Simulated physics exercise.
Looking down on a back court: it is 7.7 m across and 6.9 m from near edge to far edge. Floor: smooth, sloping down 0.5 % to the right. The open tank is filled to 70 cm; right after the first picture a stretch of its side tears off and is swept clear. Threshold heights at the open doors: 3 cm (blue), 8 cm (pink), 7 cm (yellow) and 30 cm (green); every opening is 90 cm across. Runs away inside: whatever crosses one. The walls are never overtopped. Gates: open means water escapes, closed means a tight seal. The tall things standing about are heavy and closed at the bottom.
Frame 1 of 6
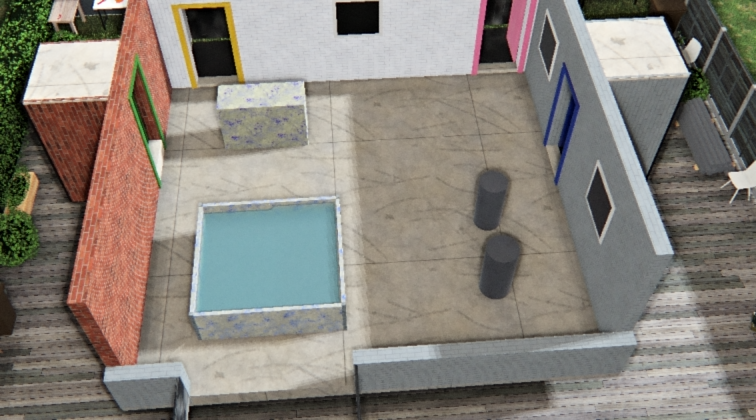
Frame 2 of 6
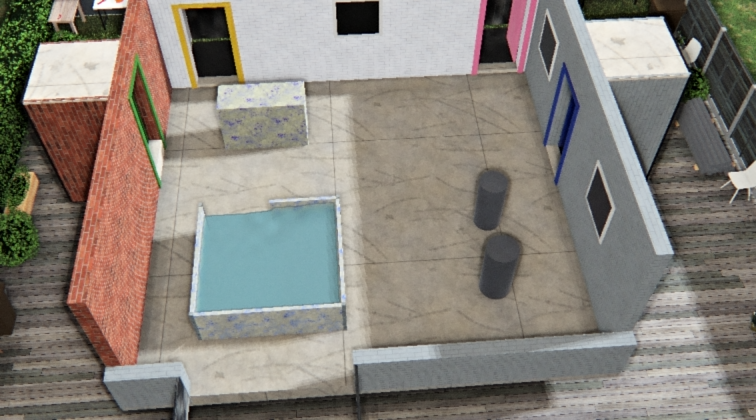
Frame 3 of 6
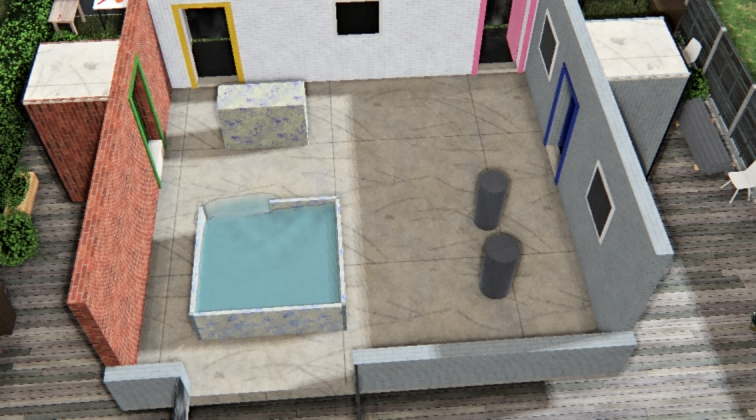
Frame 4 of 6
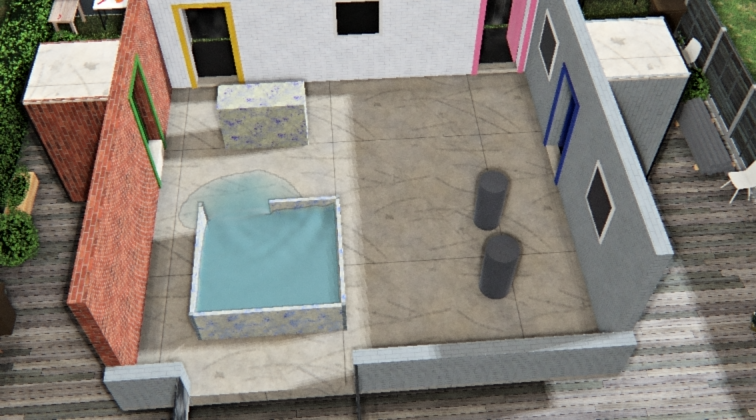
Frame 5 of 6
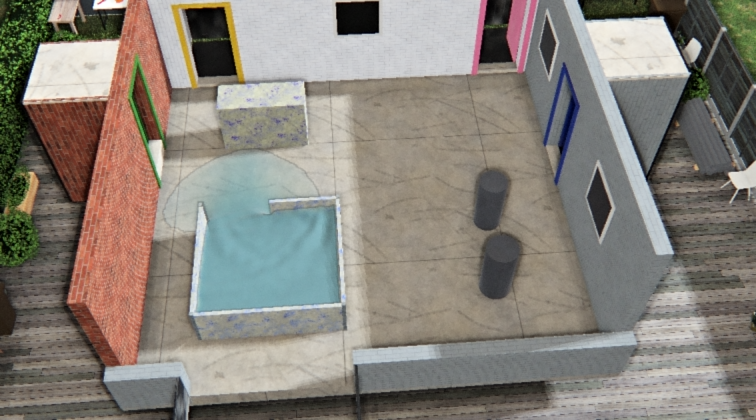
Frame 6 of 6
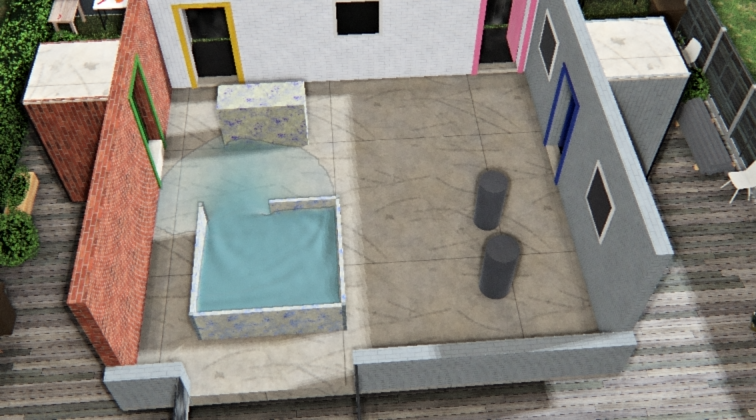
In a walled back court, an open tank's far side breaks and water spreads outward.
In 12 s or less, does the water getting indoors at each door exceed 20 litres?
Blue door: Exceeds it; pink door: Exceeds it; yellow door: Exceeds it; green door: Does not exceed it.
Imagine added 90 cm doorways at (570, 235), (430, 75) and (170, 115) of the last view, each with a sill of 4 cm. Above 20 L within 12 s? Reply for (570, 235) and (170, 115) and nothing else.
Check, in order - pass / fail.
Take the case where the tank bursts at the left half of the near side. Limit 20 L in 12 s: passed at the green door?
Against that limit: Green short of it.
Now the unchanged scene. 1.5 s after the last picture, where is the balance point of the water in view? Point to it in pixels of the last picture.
The water's centre sits at about (256, 221).
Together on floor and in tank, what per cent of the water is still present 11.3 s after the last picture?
About 80 percent of the water remains.
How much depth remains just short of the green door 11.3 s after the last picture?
Reading: Close to 7.0 cm.
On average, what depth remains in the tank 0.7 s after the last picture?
The mean depth is some 50 cm.
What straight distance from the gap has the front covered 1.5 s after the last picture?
Roughly 5.0 m.
Then, 0.7 s after the last picture water covers 20 % of the floor and is deepest (42 cm) near (246, 154); blue door not reached, pink door not reached, yellow door 5 cm at the sill, 0 L in, green door 22 cm at the sill, 0 L in.
Then, 1.5 s after the last picture water covers 30 % of the floor and is deepest (50 cm) near (172, 96); blue door not reached, pink door not reached, yellow door 22 cm at the sill, 12 L in, green door 23 cm at the sill, 0 L in.
Then, 2.8 s after the last picture water covers 60 % of the floor and is deepest (29 cm) near (171, 107); blue door not reached, pink door 3 cm at the sill, 0 L in, yellow door 24 cm at the sill, 163 L in, green door 21 cm at the sill, 1 L in.
Then, 6.3 s after the last picture water covers 80 % of the floor and is deepest (15 cm) near (237, 155); blue door 11 cm at the sill, 79 L in, pink door 14 cm at the sill, 31 L in, yellow door 14 cm at the sill, 378 L in, green door 13 cm at the sill, 1 L in.
Then, 11.3 s after the last picture water covers 95 % of the floor and is deepest (12 cm) near (598, 344); blue door 8 cm at the sill, 182 L in, pink door 8 cm at the sill, 61 L in, yellow door 8 cm at the sill, 428 L in, green door 7 cm at the sill, 1 L in.
